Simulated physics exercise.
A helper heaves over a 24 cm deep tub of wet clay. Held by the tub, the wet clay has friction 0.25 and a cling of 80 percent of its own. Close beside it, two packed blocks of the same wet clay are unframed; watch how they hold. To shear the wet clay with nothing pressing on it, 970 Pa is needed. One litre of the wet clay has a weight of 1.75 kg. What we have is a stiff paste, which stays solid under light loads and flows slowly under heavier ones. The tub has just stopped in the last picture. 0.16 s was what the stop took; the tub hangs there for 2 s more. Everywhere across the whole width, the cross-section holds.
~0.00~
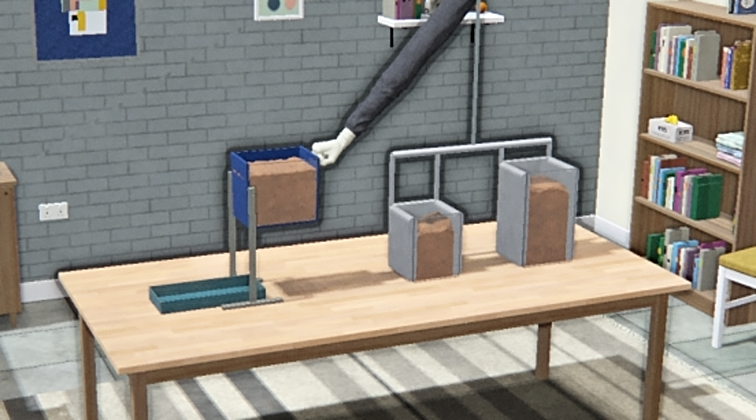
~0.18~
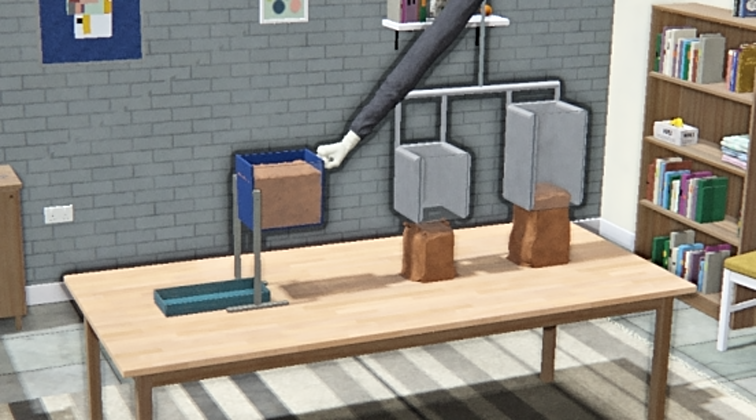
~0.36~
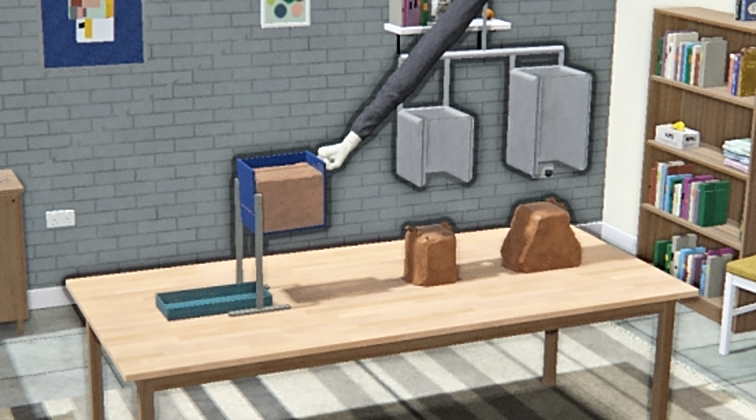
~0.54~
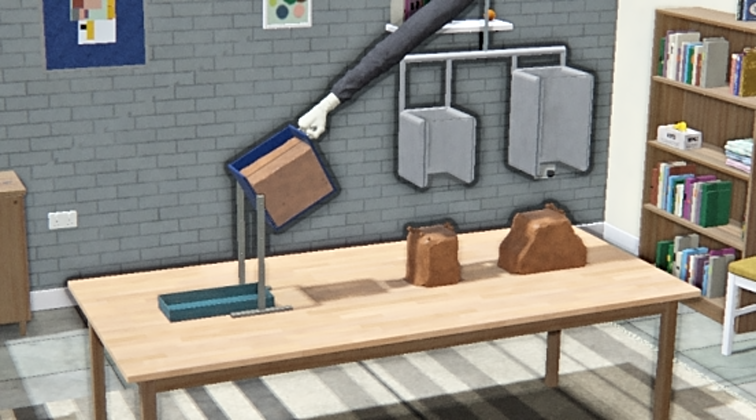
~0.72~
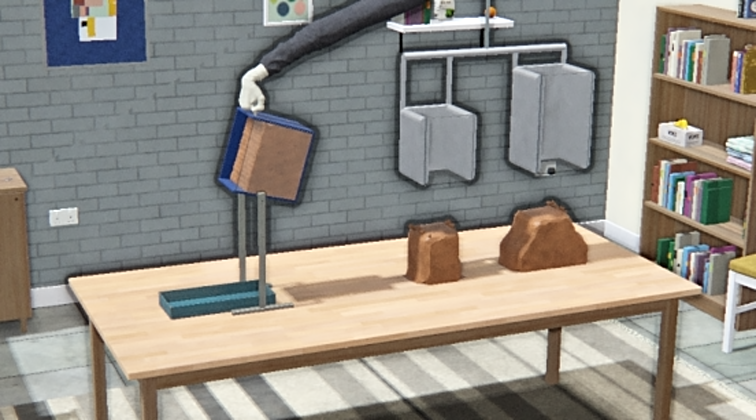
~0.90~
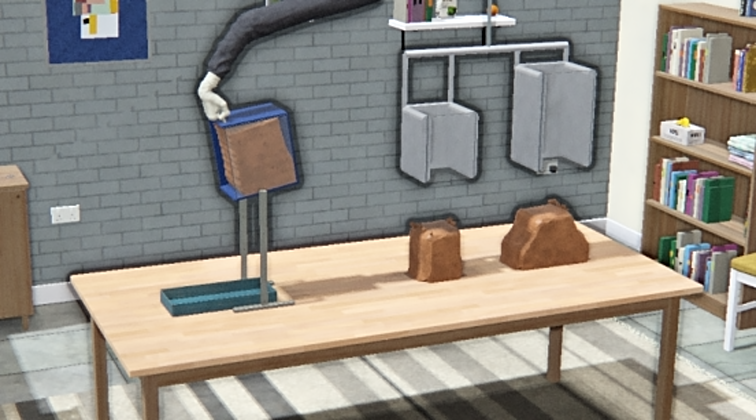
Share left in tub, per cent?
Near 40 %.
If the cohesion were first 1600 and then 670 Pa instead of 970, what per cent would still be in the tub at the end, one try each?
The two runs give near 100 % and near 35 % respectively.
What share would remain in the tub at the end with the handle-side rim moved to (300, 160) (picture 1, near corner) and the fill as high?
About 100 % stays in the tub.
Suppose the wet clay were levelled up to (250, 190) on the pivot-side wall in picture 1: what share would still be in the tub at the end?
45 %.
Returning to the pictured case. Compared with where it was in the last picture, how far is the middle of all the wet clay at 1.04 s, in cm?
Close to 5 centimetres.
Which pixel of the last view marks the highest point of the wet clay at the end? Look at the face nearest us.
I'd say it peaks at roughly (264, 156) in the last picture.
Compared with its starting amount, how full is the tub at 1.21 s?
Around 50 per cent.
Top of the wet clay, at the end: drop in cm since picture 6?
About 13 cm.
By 1.04 s, the tub is at 99 degrees and holds 88 %.
By 1.21 s, the tub is at 99 degrees and holds 52 %.
By 1.38 s, the tub is at 99 degrees and holds 40 %.
By 1.55 s, the tub is at 99 degrees and holds 40 %.
By 2.90 s, at the end, the tub is at 99 degrees and holds 40 %.
